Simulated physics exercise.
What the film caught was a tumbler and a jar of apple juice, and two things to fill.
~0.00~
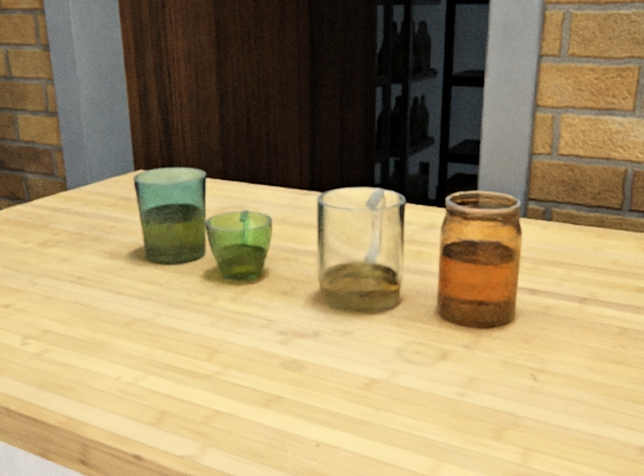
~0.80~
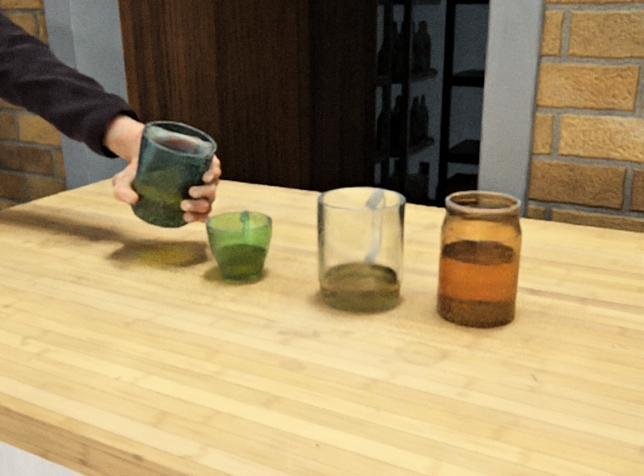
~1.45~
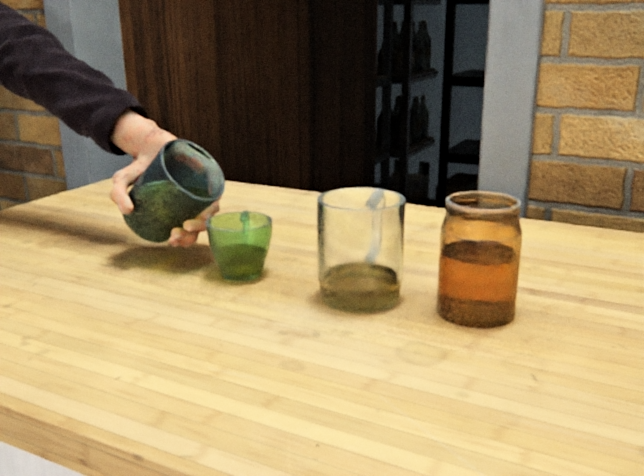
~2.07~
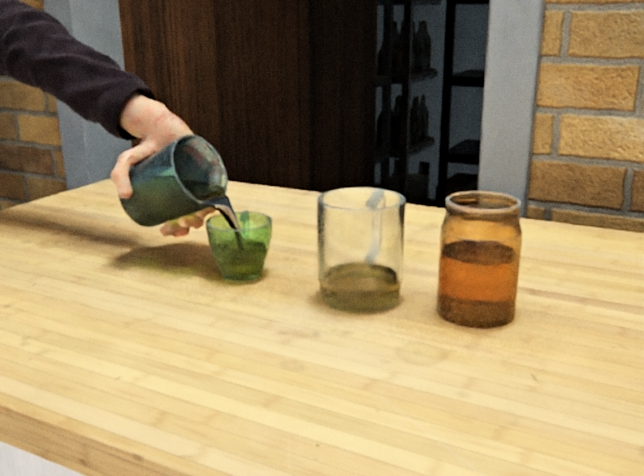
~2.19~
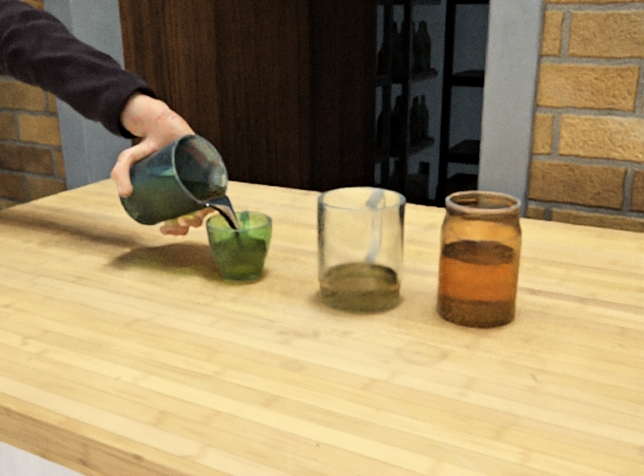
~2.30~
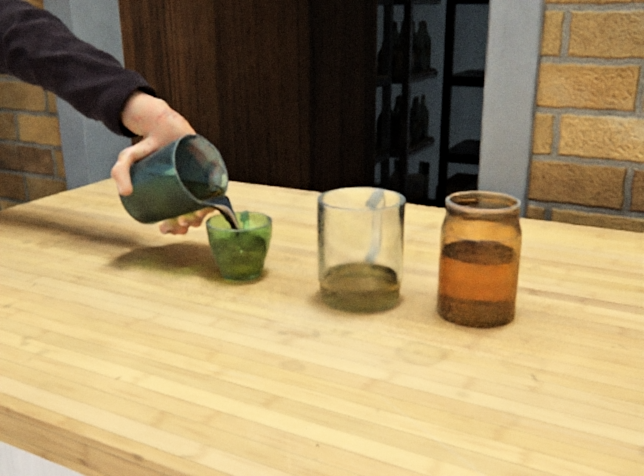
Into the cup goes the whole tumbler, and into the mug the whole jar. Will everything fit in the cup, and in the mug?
The cup will let some escape over the top. The mug will keep everything inside.
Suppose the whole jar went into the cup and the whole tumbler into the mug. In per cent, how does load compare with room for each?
About 160 % and 50 %.
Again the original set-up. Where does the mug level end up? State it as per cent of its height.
60 out of a hundred, or close to it.
By 3.5 s, the cup is nearly full.
By 5.5 s, the cup is full to the brim with a puddle round it.
By 13.2 s, the cup is full to the brim with a puddle round it; the mug is about two thirds full.
